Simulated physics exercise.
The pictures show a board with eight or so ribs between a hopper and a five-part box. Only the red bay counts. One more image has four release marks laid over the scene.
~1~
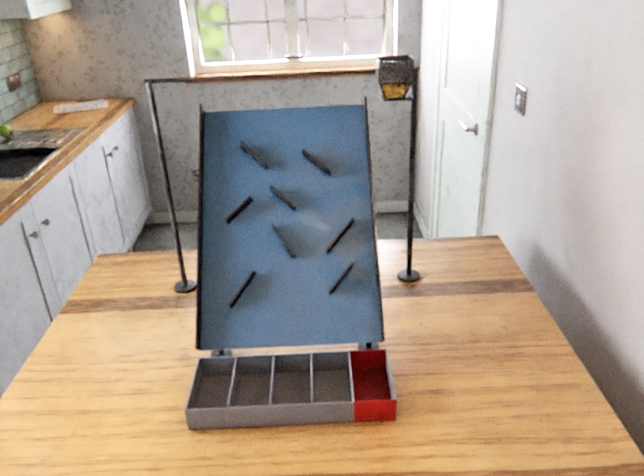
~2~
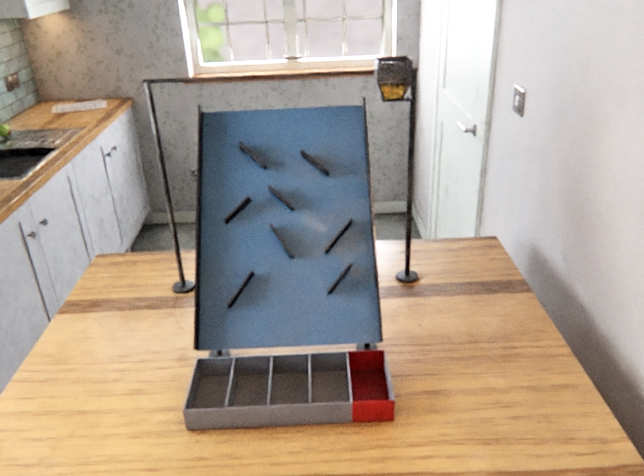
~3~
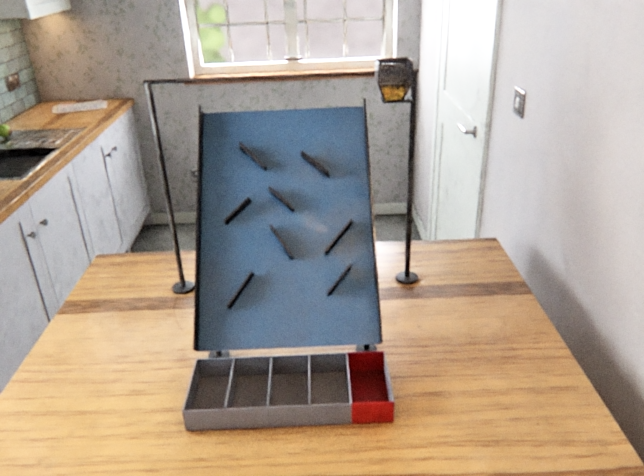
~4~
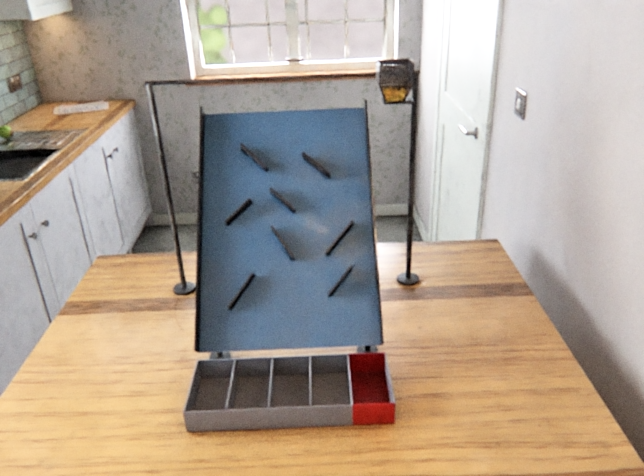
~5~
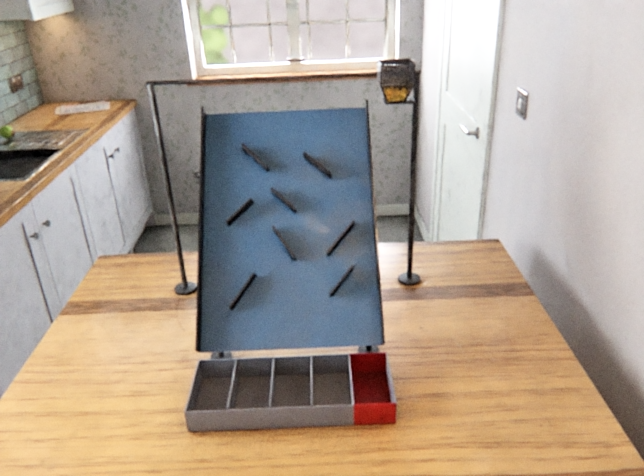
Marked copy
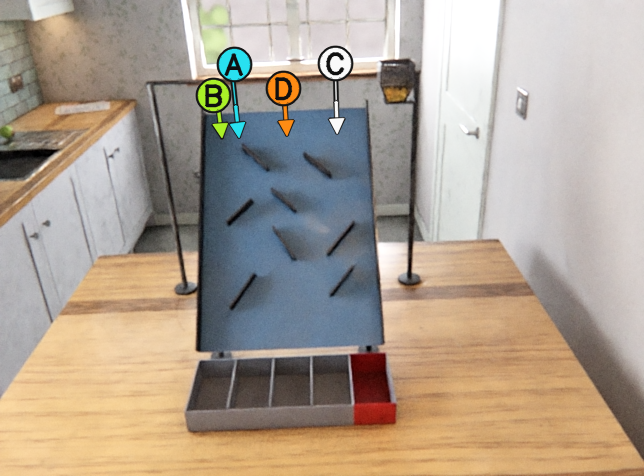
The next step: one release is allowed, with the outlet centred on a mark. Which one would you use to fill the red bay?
Choose C.
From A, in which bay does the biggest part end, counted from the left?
The first.
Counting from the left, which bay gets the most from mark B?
The first.
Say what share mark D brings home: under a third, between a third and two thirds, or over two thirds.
Under a third.
On the marked copy, mark A meets the board at (238, 132); mark B meets the board at (221, 132); mark C meets the board at (336, 128); mark D meets the board at (286, 130).
With A, none in the red bay, about two thirds in other bays, about a third outside the box.
With B, none in the red bay, most in other bays, a small part outside the box.
With C, about a quarter in the red bay, about half in other bays, about a quarter outside the box.
With D, a small part in the red bay, about two thirds in other bays, about a quarter outside the box.
